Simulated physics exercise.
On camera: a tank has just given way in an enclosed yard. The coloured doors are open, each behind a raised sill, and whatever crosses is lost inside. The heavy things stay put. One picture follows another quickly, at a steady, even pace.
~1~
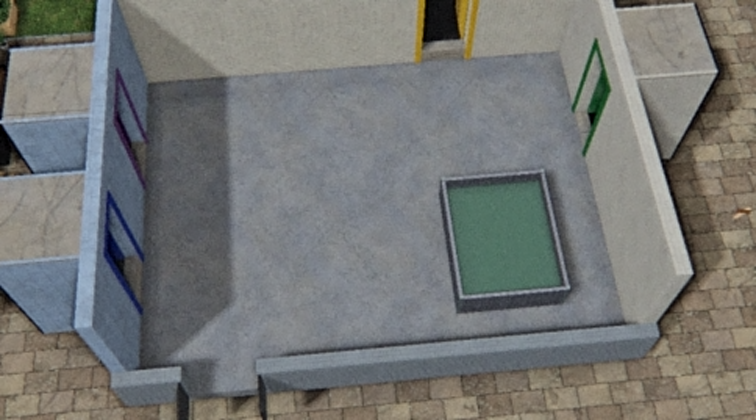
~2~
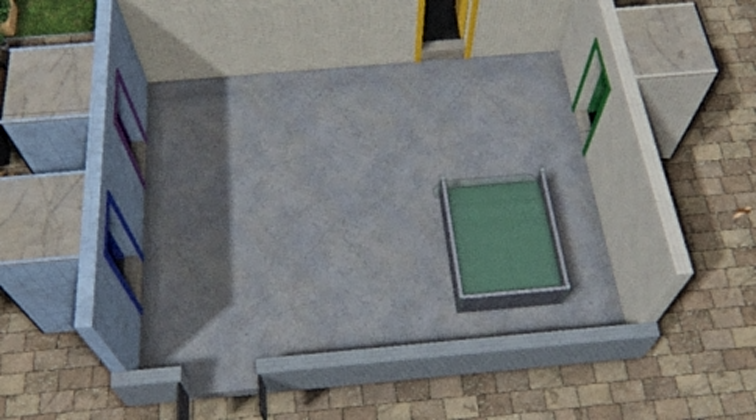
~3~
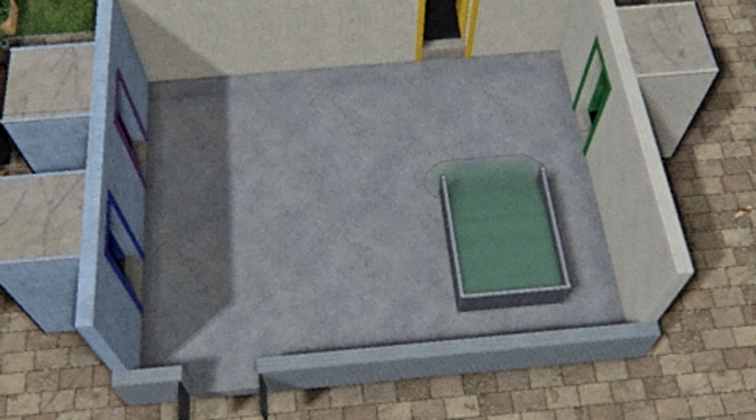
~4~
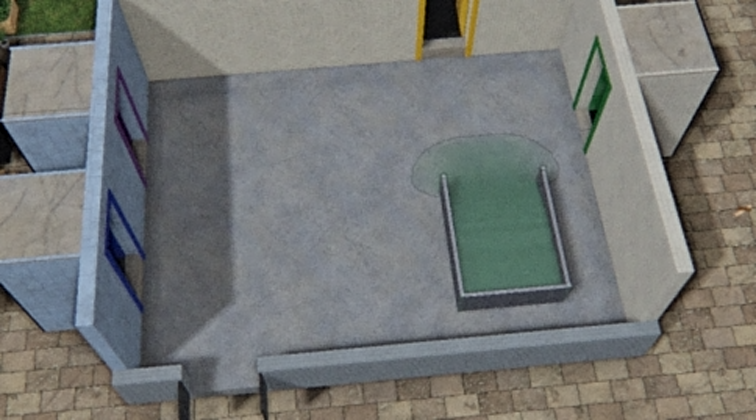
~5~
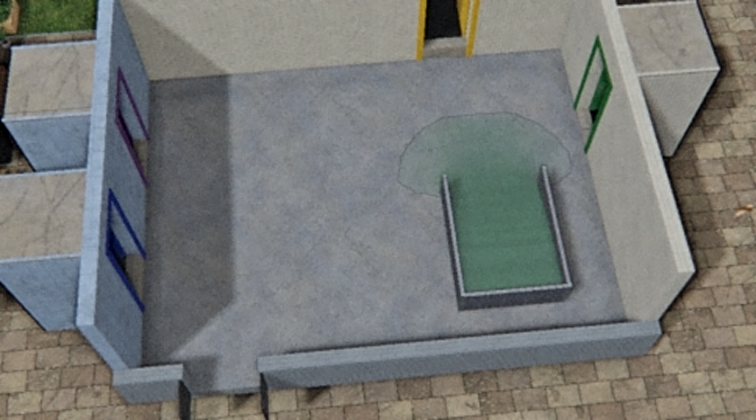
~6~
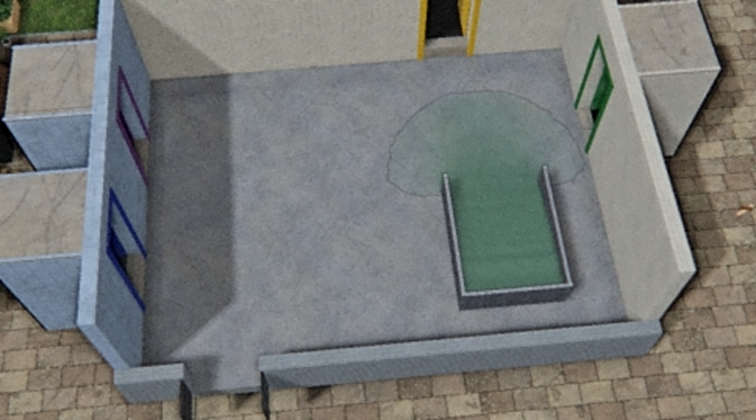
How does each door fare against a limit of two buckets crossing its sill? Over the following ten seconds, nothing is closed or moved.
My prediction: The purple door gets two buckets or less inside; the blue door gets two buckets or less inside; the green door gets more than two buckets inside; the yellow door gets two buckets or less inside.
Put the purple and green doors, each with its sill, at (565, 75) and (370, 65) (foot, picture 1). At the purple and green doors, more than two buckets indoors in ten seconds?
Looking at it, I'd say the purple one breaks the limit and the green one breaks the limit.
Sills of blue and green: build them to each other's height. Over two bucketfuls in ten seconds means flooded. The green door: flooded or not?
My answer is that the green door doesn't reach it.
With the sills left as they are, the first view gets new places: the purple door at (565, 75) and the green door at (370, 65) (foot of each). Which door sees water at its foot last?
The blue-painted one.
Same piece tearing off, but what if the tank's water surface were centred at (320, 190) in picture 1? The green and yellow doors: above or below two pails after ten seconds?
As I see it, the green door crosses the line and the yellow door remains below.
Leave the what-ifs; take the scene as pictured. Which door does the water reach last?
My answer: The blue-painted one.
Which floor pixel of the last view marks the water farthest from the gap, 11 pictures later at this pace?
I would point to (313, 72).
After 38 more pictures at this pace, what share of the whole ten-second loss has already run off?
About 45 per cent.
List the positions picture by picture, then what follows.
In the first picture, still water in the open tank at (503, 234).
In the second picture, the front is at (436, 195), out from the gap on the open tank's far side.
In the third picture, the front is at (431, 175), out from the gap on the open tank's far side.
In the fourth picture, the front is at (418, 170), out from the gap on the open tank's far side.
In the fifth picture, the front is at (420, 137), out from the gap on the open tank's far side.
In the sixth picture, the front is at (449, 98), out from the gap on the open tank's far side.
A moment on, water covers 25 % of the floor; the purple door not reached, the blue door not reached, the green door wet at the sill, nothing in, the yellow door wet at the sill, nothing in.
Next, water covers 25 % of the floor; the purple door not reached, the blue door not reached, the green door under two buckets in, the yellow door wet at the sill, nothing in.
Then, water covers 35 % of the floor; the purple door not reached, the blue door not reached, the green door under two buckets in, the yellow door wet at the sill, nothing in.
Later, water covers 65 % of the floor; the purple door wet at the sill, nothing in, the blue door wet at the sill, nothing in, the green door over two buckets in, the yellow door wet at the sill, nothing in.
In the end, water covers 90 % of the floor; the purple door wet at the sill, nothing in, the blue door wet at the sill, nothing in, the green door over two buckets in, the yellow door wet at the sill, nothing in.
